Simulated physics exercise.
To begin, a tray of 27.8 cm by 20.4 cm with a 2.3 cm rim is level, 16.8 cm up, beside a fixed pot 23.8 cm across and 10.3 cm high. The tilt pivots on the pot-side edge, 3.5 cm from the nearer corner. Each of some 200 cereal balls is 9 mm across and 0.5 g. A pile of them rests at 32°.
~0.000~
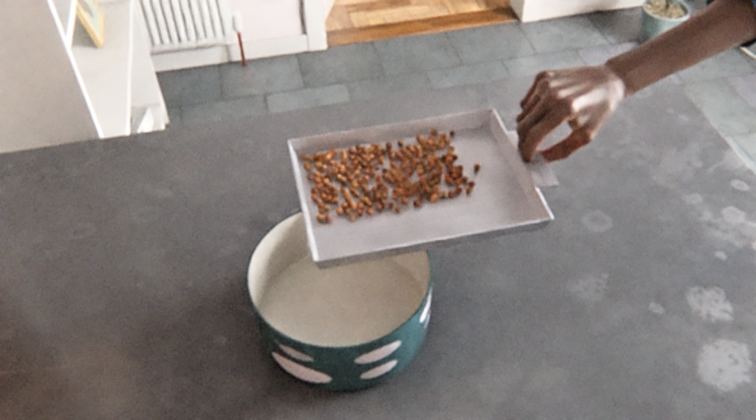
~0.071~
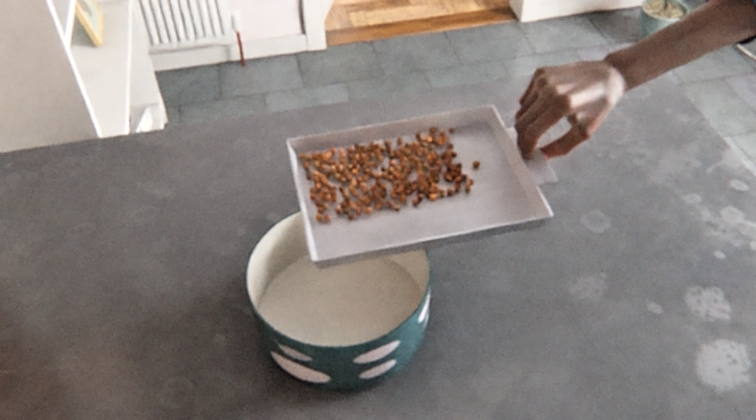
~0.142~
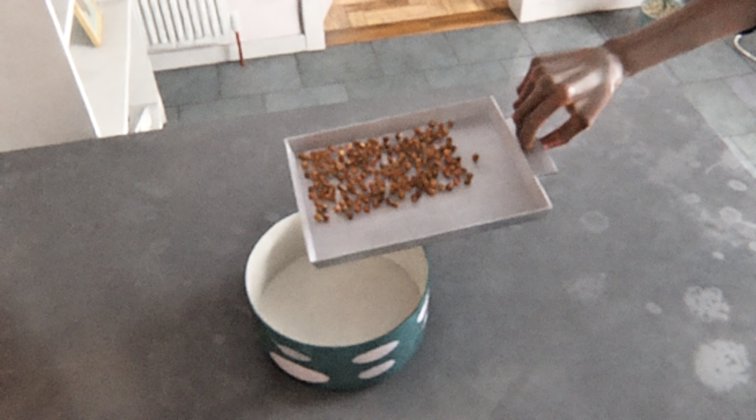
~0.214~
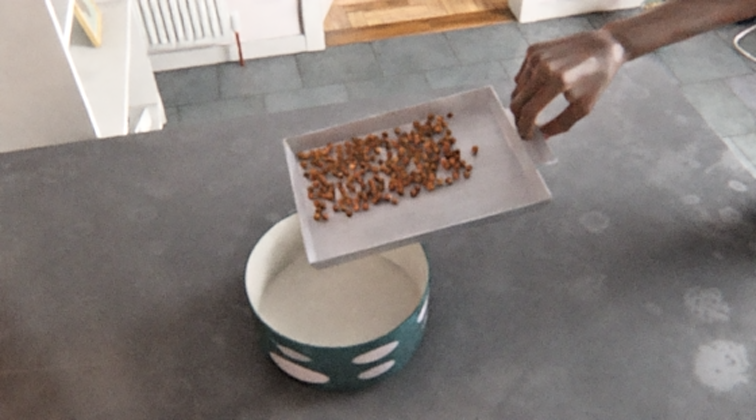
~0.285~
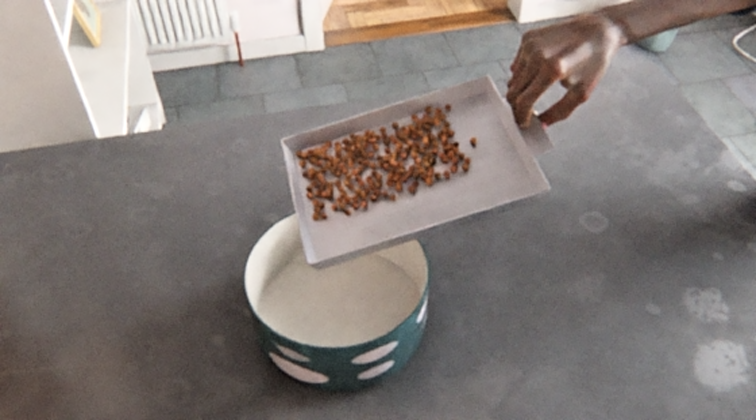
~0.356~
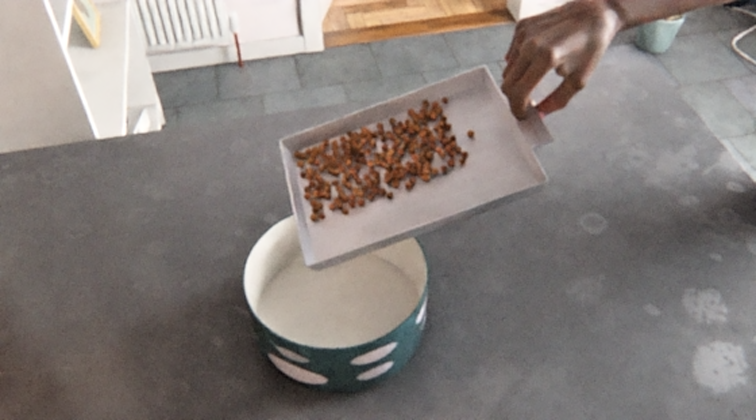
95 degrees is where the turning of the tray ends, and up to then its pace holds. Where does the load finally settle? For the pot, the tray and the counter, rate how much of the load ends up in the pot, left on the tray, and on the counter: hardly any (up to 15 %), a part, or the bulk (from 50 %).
Pot: The bulk; tray: Hardly any; counter: A part.
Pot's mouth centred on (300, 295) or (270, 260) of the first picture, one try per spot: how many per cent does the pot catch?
Close to 70 in a hundred, then close to 100 in a hundred.
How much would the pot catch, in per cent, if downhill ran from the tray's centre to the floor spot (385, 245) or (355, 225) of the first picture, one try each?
Near 100 and 90 percent, in that order.
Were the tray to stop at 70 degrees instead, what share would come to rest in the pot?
The pot would get around 0 per cent.
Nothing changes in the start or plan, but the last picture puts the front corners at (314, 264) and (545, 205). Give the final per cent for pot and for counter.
Split: Pot = 100, counter = 0.
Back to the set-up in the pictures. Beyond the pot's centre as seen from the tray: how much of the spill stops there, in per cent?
Roughly 100 percent of the spill.
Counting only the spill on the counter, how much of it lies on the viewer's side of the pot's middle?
10 %.
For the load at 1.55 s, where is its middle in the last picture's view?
Load centre: About (297, 177) px.
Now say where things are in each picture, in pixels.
Tray tilt 0 degrees, front corners at (319, 256) and (546, 215); middle of the pieces at (386, 177); pot at (340, 269), in the first picture.
Tray tilt 1 degrees, front corners at (317, 256) and (545, 212); middle of the pieces at (385, 175), in the second picture.
Tray tilt 4 degrees, front corners at (315, 256) and (545, 204), lowest corner left front; middle of the pieces at (383, 172), in the third picture.
Tray tilt 8 degrees, front corners at (314, 257) and (544, 195), lowest corner left front; middle of the pieces at (382, 168), in the fourth picture.
Tray tilt 12 degrees, front corners at (312, 258) and (543, 186), lowest corner left front; middle of the pieces at (380, 164), in the fifth picture.
Tray tilt 15 degrees, front corners at (310, 260) and (540, 178), lowest corner left front; middle of the pieces at (377, 161); pot at (336, 270). The tray's pace is about 50 degrees a second, in the sixth picture.
Then, at 1.08 s, tilt 53 degrees; the tray holds 100 %, the pot 0 %.
After 1.55 s, tilt 77 degrees; the tray holds 100 %, the pot 0 %.
Then, at 2.10 s, tilt 95 degrees; the tray holds 25 %, the pot 30 %.
By 2.9 s all is still; pot 60 %, tray 0 %, counter 40 %.
